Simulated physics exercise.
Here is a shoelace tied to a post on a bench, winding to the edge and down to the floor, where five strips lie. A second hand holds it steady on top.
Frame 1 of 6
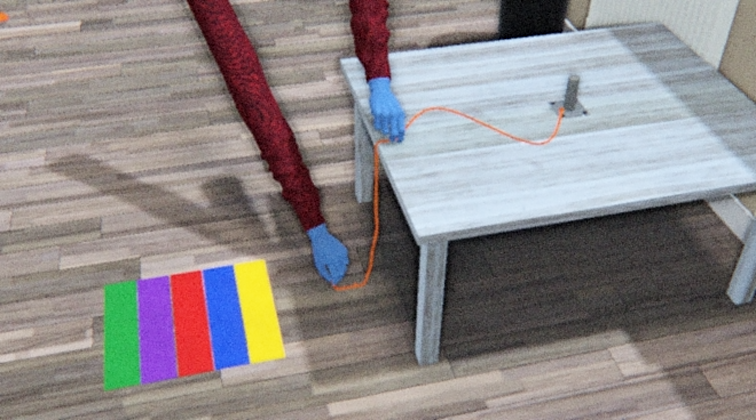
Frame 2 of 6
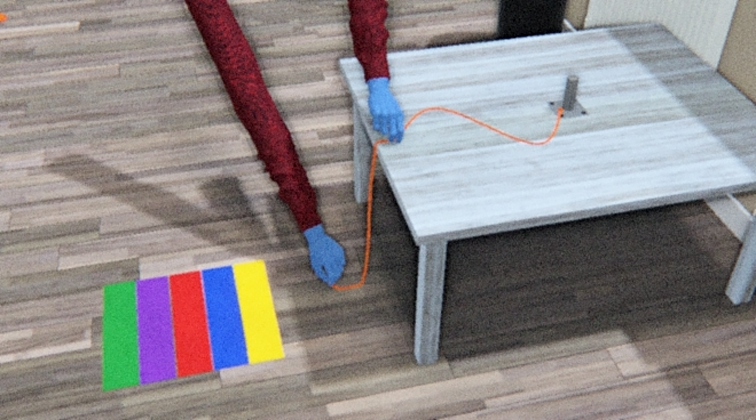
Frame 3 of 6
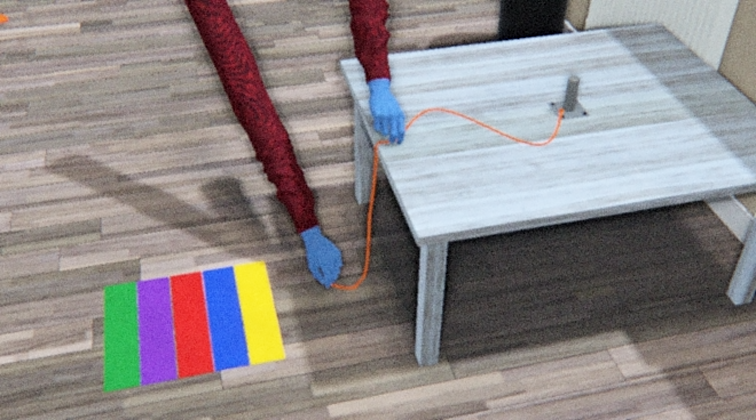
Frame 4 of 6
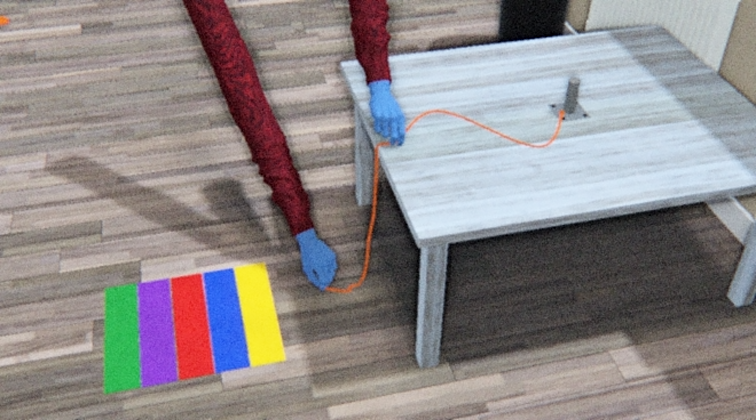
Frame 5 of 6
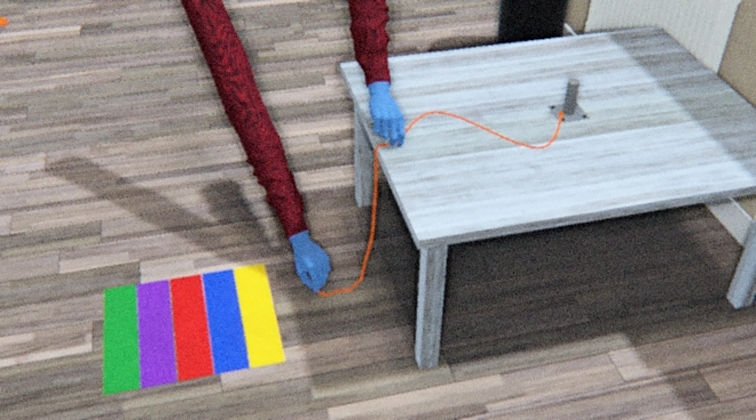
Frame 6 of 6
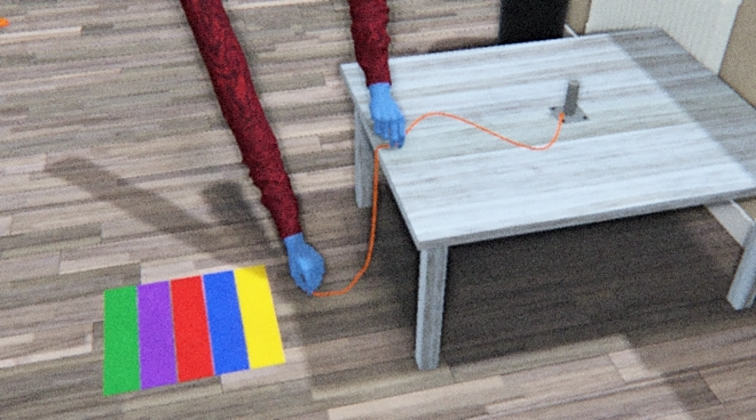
At first, one gloved hand rests at the bench edge over an orange shoelace running from a post, while another holds its end near the floor. The lower hand then moves the end slightly left, closer to the yellow strip of five colored strips, while the upper hand stays nearly still.
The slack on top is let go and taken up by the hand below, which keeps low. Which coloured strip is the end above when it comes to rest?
The green one.
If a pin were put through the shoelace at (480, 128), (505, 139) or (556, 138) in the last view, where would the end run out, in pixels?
Those spots come out as (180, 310), (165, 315) and (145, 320).
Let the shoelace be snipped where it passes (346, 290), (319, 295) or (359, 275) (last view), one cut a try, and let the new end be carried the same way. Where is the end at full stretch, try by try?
Case by case: (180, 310), (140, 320) and (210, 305).
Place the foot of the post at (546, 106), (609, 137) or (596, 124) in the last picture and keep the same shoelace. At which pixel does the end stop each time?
You'd get roughly (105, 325), (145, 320) and (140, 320), one for each try.
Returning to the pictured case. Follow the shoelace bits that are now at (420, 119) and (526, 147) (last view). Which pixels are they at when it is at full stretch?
Point one: (366, 156); point two: (483, 128).
Soon after, end near (180, 312); over red.
Then, end near (141, 319); over purple.
At full stretch, end near (118, 323); over green. Over green.
